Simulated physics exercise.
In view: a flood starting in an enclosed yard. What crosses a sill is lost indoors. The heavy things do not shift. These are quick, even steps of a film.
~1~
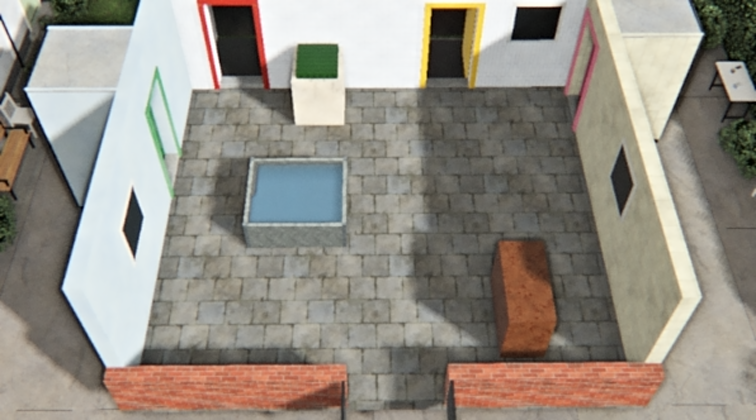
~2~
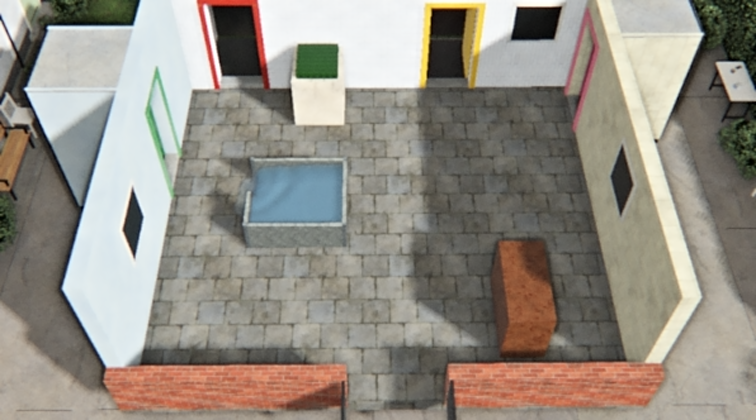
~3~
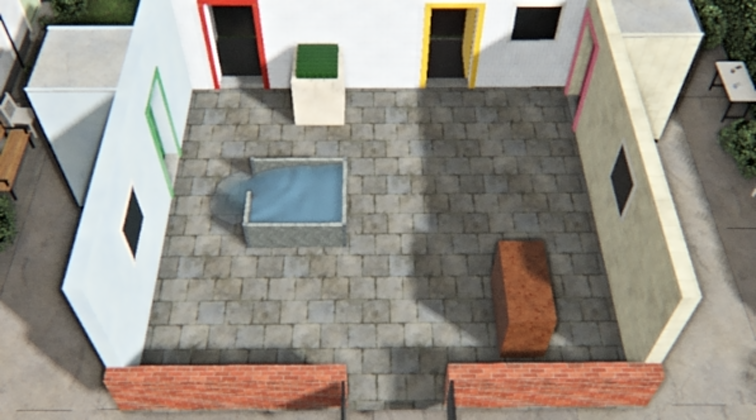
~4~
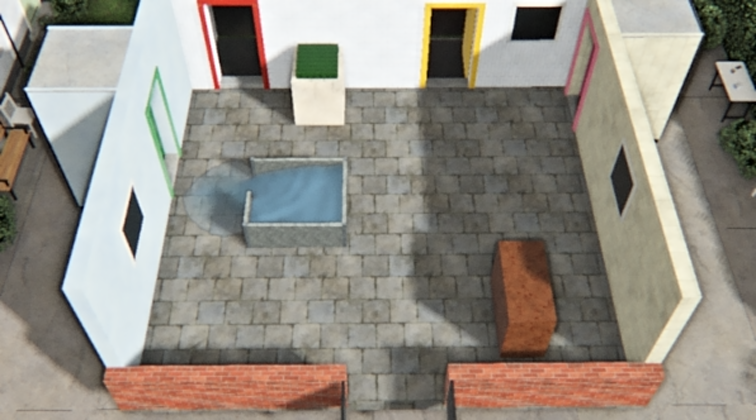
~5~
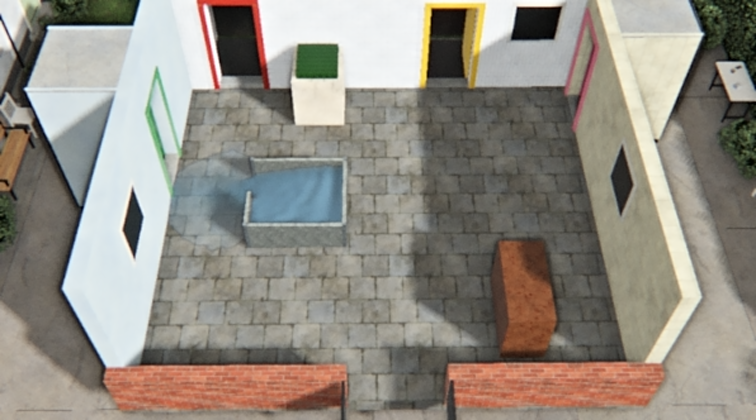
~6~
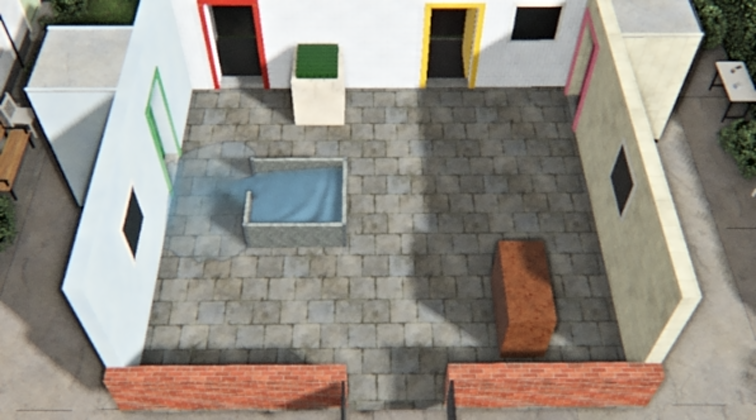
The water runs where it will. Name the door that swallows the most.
Most goes in at the green door.
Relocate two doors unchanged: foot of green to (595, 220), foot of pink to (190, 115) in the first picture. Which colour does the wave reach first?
It is the pink door.
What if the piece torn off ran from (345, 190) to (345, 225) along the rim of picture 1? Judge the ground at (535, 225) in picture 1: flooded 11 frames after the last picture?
Answer: Wet.
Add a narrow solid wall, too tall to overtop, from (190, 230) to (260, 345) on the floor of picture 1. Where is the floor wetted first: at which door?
I say the door marked green.
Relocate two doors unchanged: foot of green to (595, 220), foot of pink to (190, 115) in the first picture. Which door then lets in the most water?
It is the pink one.
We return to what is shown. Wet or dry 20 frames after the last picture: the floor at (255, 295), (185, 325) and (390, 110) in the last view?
In turn: Awash, under water, free of water.
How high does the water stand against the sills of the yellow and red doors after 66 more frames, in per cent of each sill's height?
Near 20 and 60 in a hundred.
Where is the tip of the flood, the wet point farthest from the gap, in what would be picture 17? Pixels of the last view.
I would point to (137, 388).
A moment on, water covers 10 % of the floor; green door some in, yellow door not reached, pink door not reached, red door not reached.
Next, water covers 15 % of the floor; green door a lot in, yellow door not reached, pink door not reached, red door wet at the sill, nothing in.
Then, water covers 25 % of the floor; green door a lot in, yellow door not reached, pink door not reached, red door a trickle in.
Later, water covers 35 % of the floor; green door a lot in, yellow door not reached, pink door not reached, red door a trickle in.
In the end, water covers 55 % of the floor; green door a lot in, yellow door not reached, pink door not reached, red door a trickle in; the green door has let in the most.
